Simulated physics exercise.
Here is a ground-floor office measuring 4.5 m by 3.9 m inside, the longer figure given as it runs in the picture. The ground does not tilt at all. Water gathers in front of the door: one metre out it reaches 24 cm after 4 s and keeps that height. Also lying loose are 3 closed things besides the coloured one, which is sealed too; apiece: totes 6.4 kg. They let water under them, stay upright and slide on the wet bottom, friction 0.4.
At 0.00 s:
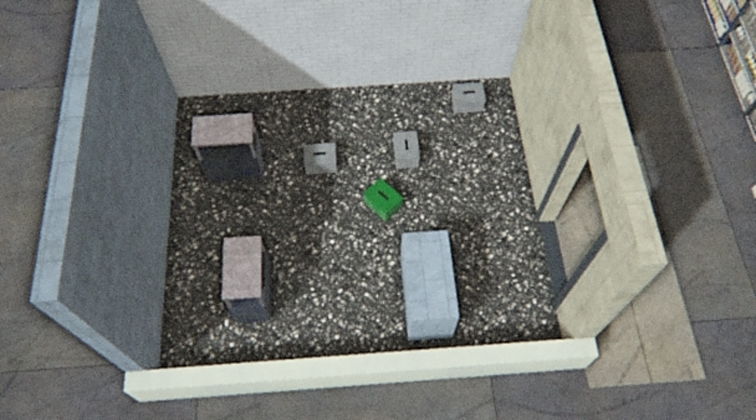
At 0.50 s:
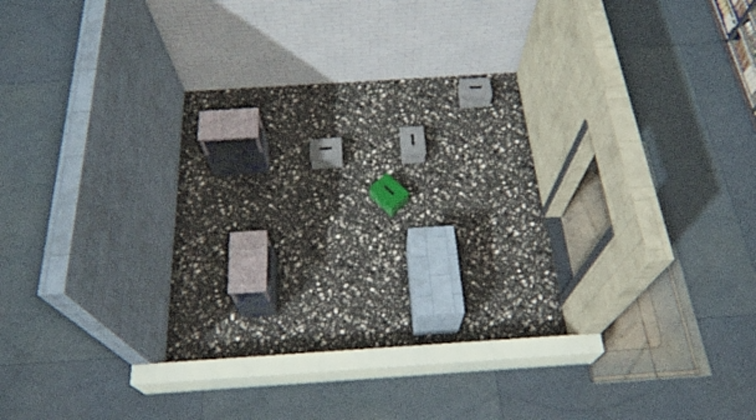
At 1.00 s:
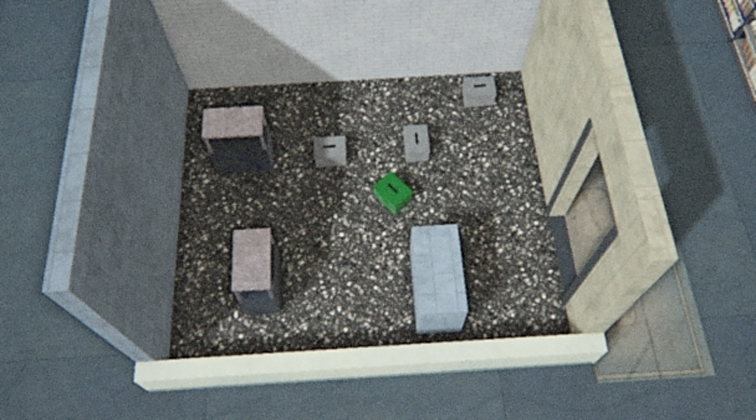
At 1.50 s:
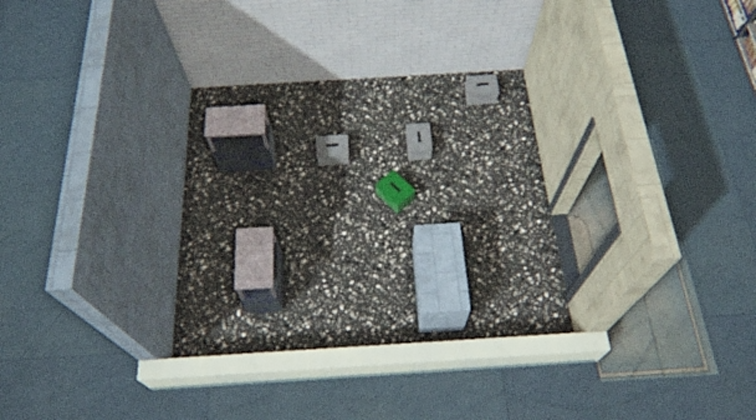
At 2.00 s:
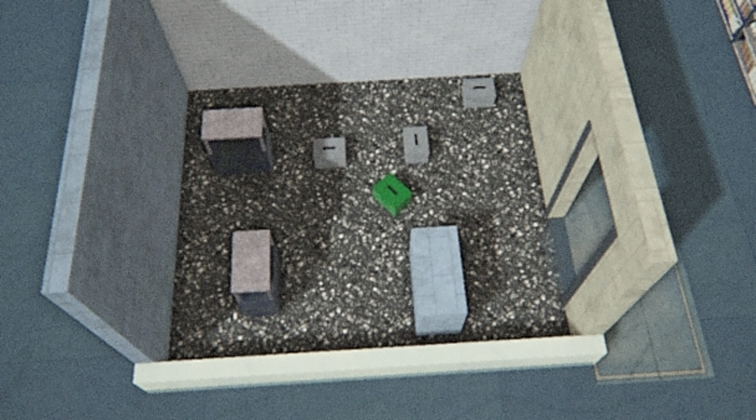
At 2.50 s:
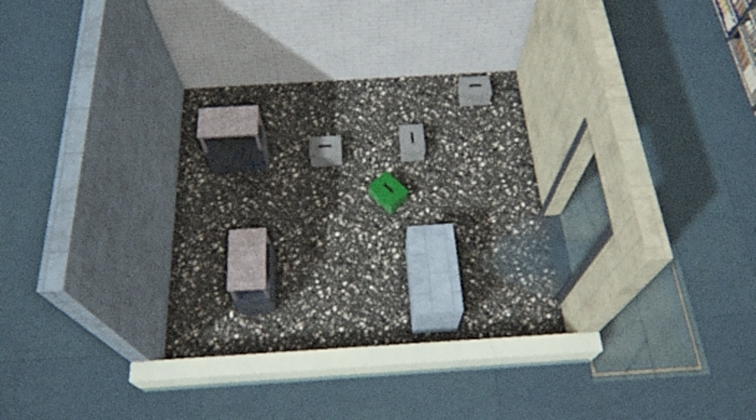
A thin sheet of water crept in through the doorway on the right and spread a little across the speckled floor, while the green box and the grey ones around it stayed put.
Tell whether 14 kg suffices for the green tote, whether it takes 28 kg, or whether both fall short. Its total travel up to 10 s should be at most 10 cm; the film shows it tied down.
It takes 28 kg.
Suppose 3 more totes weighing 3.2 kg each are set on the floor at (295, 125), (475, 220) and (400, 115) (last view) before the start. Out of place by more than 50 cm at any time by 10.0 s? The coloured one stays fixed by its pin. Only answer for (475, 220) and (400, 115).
Well, beyond half a metre and then beyond half a metre.
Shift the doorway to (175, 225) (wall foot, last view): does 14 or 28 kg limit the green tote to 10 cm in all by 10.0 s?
Then only the bigger mass works.
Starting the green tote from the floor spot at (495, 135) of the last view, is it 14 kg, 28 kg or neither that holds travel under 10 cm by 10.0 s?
Result: Both pass.
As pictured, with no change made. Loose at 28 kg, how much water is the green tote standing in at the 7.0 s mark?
Something like 6 centimetres.
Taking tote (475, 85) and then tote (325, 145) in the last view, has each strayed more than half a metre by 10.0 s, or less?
Respectively: Threshold not reached and threshold not reached.
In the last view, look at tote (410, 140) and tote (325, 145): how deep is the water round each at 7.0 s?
Depth approx. 7 cm / 1 cm.
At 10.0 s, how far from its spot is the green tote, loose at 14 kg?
I'd put it at roughly 50 cm.
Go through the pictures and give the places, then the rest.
The first frame shows the green tote at (383, 196), on the bottom; 0.0 m2 under water; 0 of 4 have shifted.
The second frame shows the green tote at (389, 191) rests on the ground; water covers 0.0 m2; 0 of 4 have shifted.
The third frame shows the green tote at (393, 189) rests on the ground; water covers 0.0 m2; 0 of 4 have shifted.
The fourth frame shows the green tote at (395, 187), on the bottom; 0.0 m2 under water; 0 of 4 have shifted.
The fifth frame shows the green tote at (392, 190) rests on the ground; water covers 0.1 m2; 0 of 4 have shifted.
The sixth frame shows the green tote at (389, 188), on the bottom; water covers 0.6 m2; 0 of 4 have shifted.
After 3.5 s the green tote would be 0 cm from its start with 14 kg and 0 cm from its start with 28 kg; 0 cm of water round it then.
After 4.5 s the green tote would be 0 cm from its start with 14 kg and 0 cm from its start with 28 kg; 5 cm of water round it then.
After 7.0 s the green tote would be 24 cm from its start with 14 kg and 0 cm from its start with 28 kg; 6 cm of water round it then.
After 10.0 s the green tote would be 47 cm from its start with 14 kg and 0 cm from its start with 28 kg; 6 cm of water round it then.
